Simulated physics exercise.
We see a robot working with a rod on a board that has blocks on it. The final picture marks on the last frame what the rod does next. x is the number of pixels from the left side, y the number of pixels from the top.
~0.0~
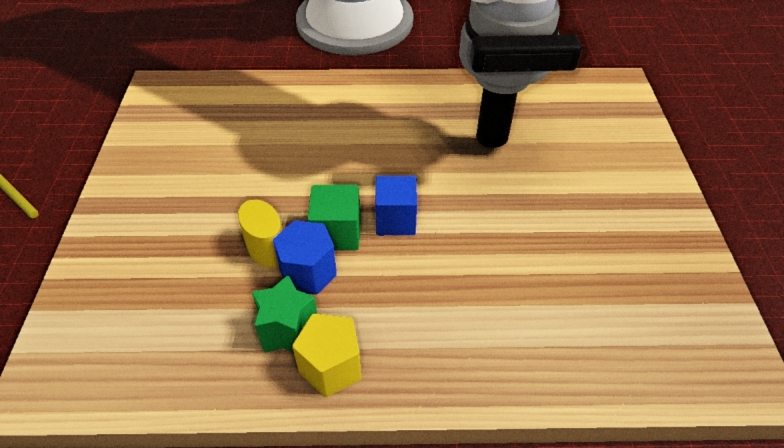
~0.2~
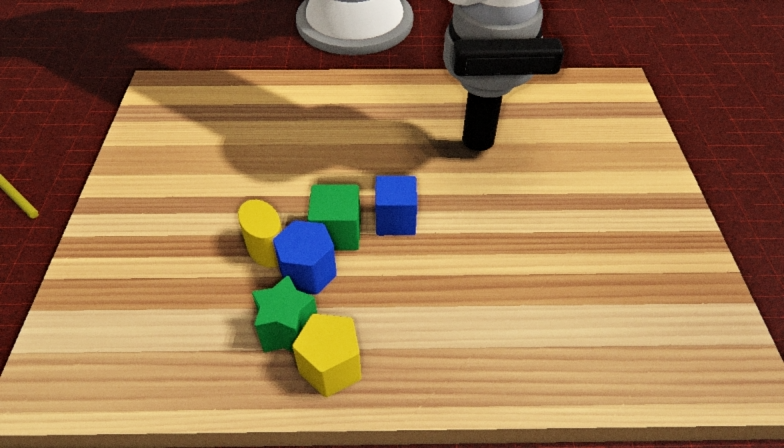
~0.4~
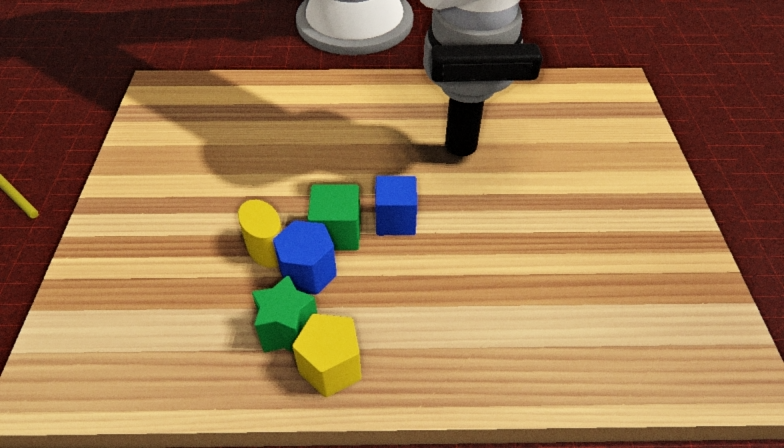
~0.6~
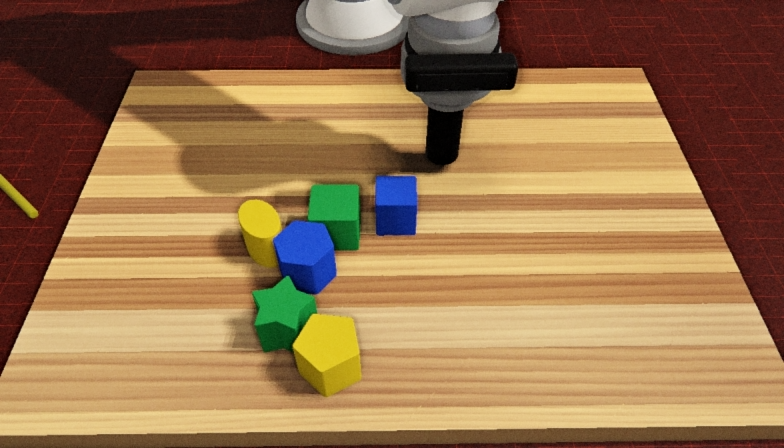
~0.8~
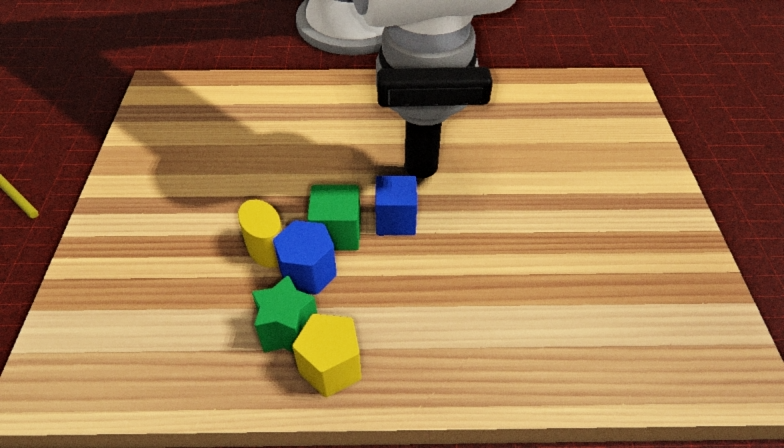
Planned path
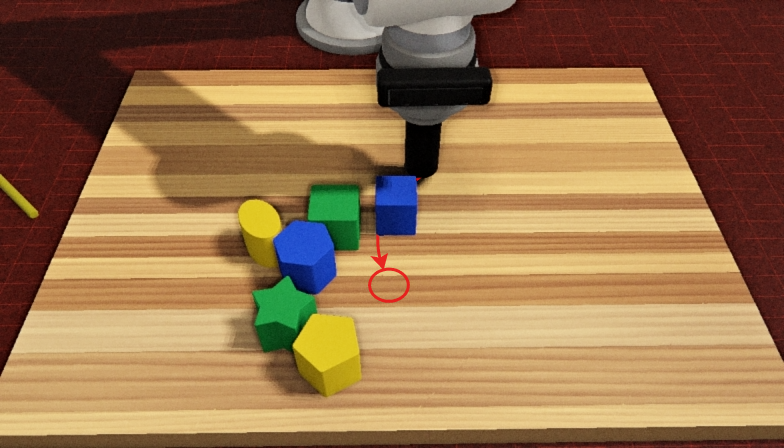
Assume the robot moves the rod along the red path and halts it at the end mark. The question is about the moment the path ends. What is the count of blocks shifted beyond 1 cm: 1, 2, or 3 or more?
There will be one block displaced.
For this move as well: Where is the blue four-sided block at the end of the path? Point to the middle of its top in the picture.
The centre of its top will be at (386, 292).
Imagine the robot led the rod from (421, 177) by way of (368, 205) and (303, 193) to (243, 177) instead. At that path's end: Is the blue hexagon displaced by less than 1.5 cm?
I'd say yes.
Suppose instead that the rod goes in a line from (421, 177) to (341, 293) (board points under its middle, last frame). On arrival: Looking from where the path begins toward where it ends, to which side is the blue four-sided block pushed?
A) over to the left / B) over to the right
The one that fits is A, over to the left.
The line goes from (421, 177) via (390, 204) and (378, 242), ending at (389, 285).
On the path given first. One third of the way, rod at (390, 195); blue four-sided block at (390, 203).
Two thirds of the way, rod at (378, 234); blue four-sided block at (382, 245), turned 15° anticlockwise.
At the end, rod at (389, 276); green four-sided block unmoved; blue four-sided block at (386, 292).
